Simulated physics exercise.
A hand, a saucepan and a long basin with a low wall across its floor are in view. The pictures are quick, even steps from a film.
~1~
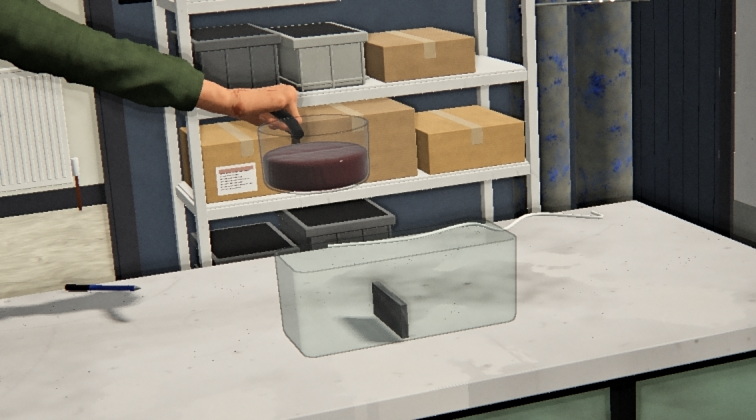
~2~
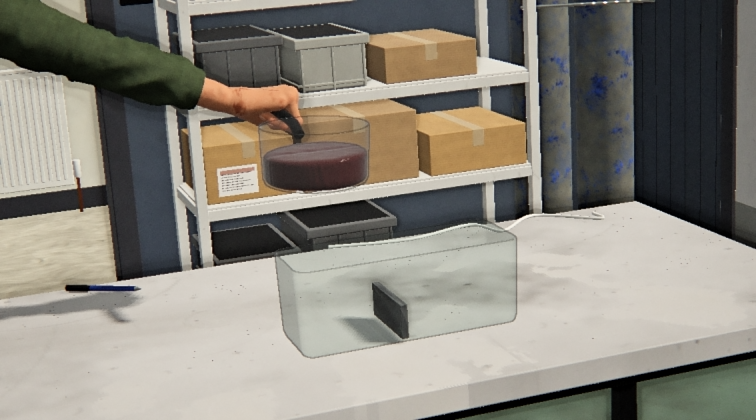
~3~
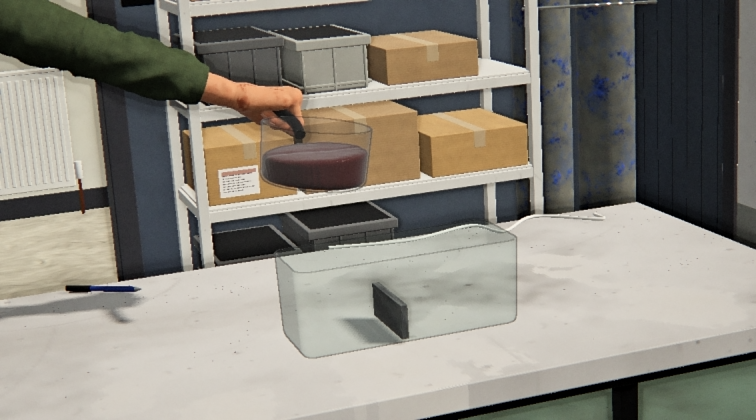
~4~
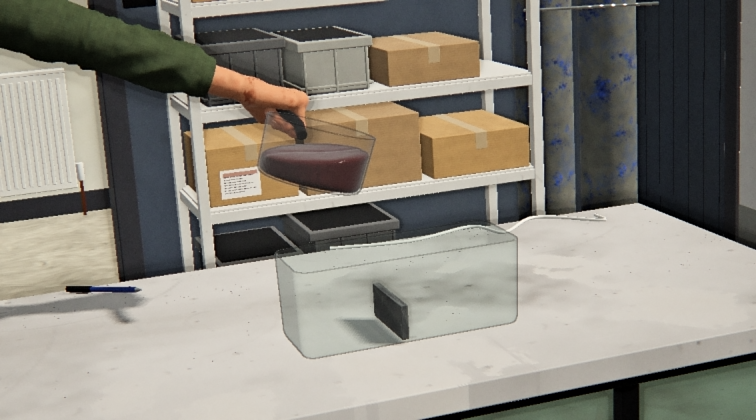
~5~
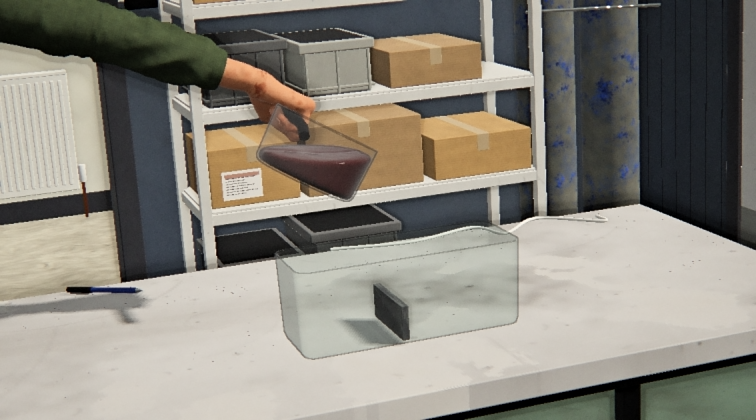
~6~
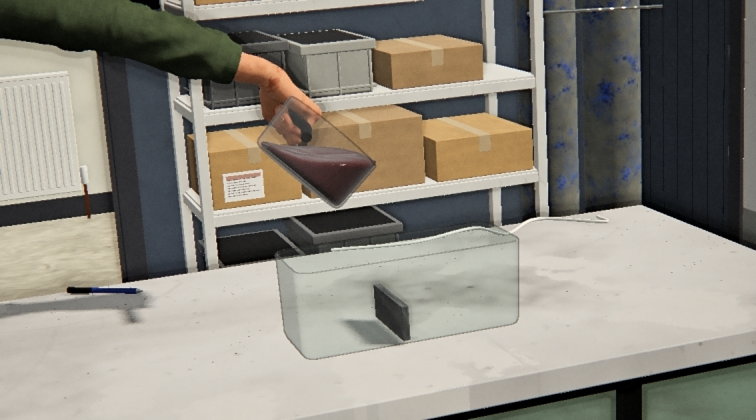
A hand tilts a clear saucepan of dark red liquid rightward above a long clear basin.
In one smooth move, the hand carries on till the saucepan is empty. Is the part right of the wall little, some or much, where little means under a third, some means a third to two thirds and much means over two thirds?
Some.
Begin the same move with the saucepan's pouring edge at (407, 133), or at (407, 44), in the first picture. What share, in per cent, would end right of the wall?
Estimate: 85 per cent, then 75 per cent.
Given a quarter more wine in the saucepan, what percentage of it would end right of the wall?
Roughly 55 %.
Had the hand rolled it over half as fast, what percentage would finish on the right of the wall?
65 per cent or thereabouts.
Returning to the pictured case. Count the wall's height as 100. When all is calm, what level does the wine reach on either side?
The left reaches some 40 %, the right about 30 %.
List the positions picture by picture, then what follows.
In the first frame, tilt 0°; pouring edge (364, 120); surface from (263, 158) to (363, 145); the long basin's rim runs from (284, 263) to (501, 229); the wall's top is at (389, 294).
In the second frame, tilt 2°; pouring edge (366, 122); surface from (264, 158) to (363, 146).
In the third frame, tilt 8°; pouring edge (368, 128); surface from (263, 157) to (363, 147).
In the fourth frame, tilt 18°; pouring edge (371, 137); surface from (262, 155) to (365, 149).
In the fifth frame, tilt 31°; pouring edge (373, 151); surface from (259, 151) to (367, 151).
In the sixth frame, tilt 46°; pouring edge (371, 166); surface from (261, 143) to (367, 155); 1 per cent is over the edge.
A moment on, the saucepan is tipped right over and 16 per cent is still to pour, 6 is left of the wall and 30 right of it.
Next, the saucepan is tipped right over and 2 per cent is still to pour, 41 is left of the wall and 51 right of it.
Then the saucepan is tipped right over and 0 per cent is still to pour, 45 is left of the wall and 49 right of it.
Later the saucepan is tipped right over and 0 per cent is still to pour, 46 is left of the wall and 51 right of it.
In the end 47 per cent lies left of the wall, 51 right of it and 3 outside.
